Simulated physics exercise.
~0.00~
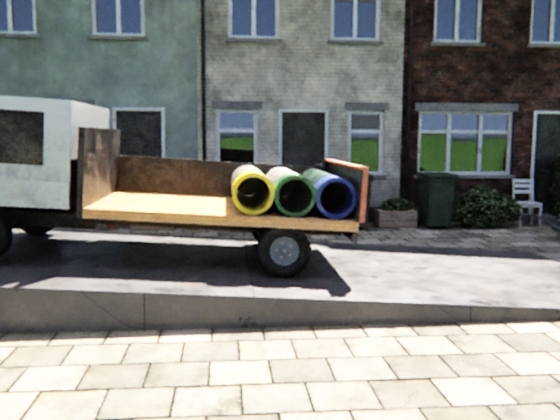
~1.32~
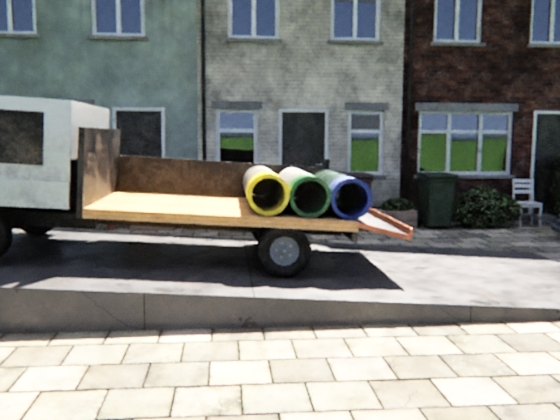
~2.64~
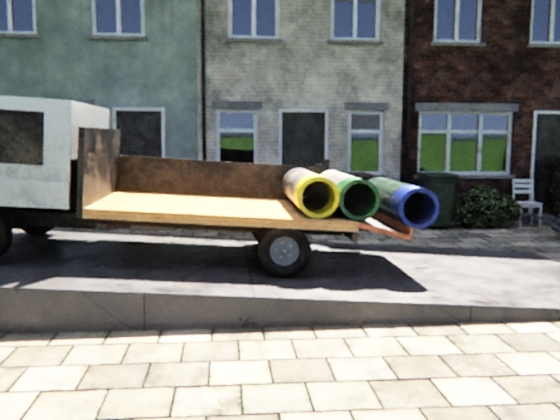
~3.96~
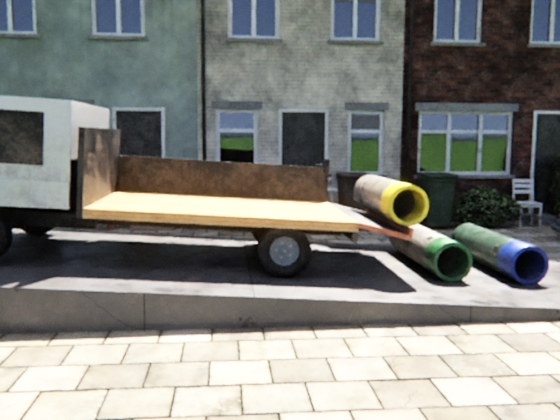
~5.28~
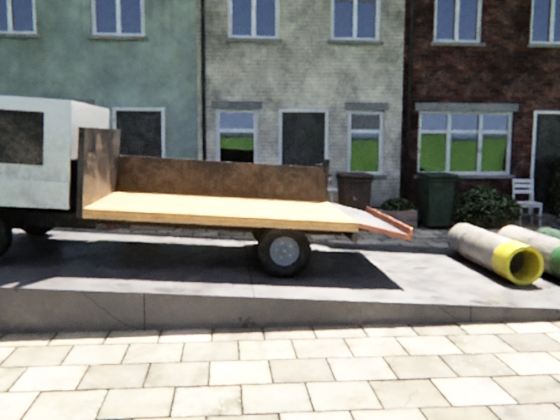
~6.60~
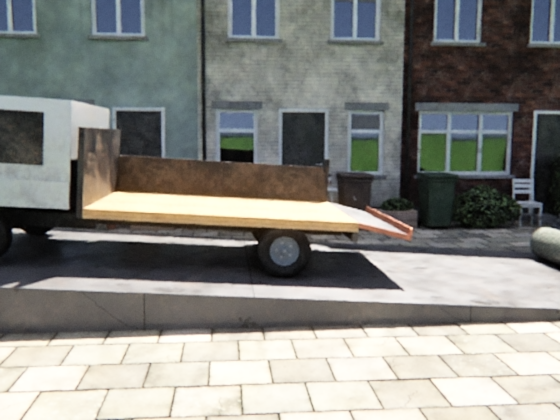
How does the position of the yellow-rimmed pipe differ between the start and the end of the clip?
At the start the yellow-rimmed pipe rests on the truck bed beside the other two. By the end it is off the truck, having rolled along the ground to the far right edge of the view.
The clip shows three pipes with yellow, green and blue rims on a parked truck's flat bed. The tailgate drops, and they roll right, blue leading and yellow last, fall to the ground and roll toward the right edge, leaving the bed empty.
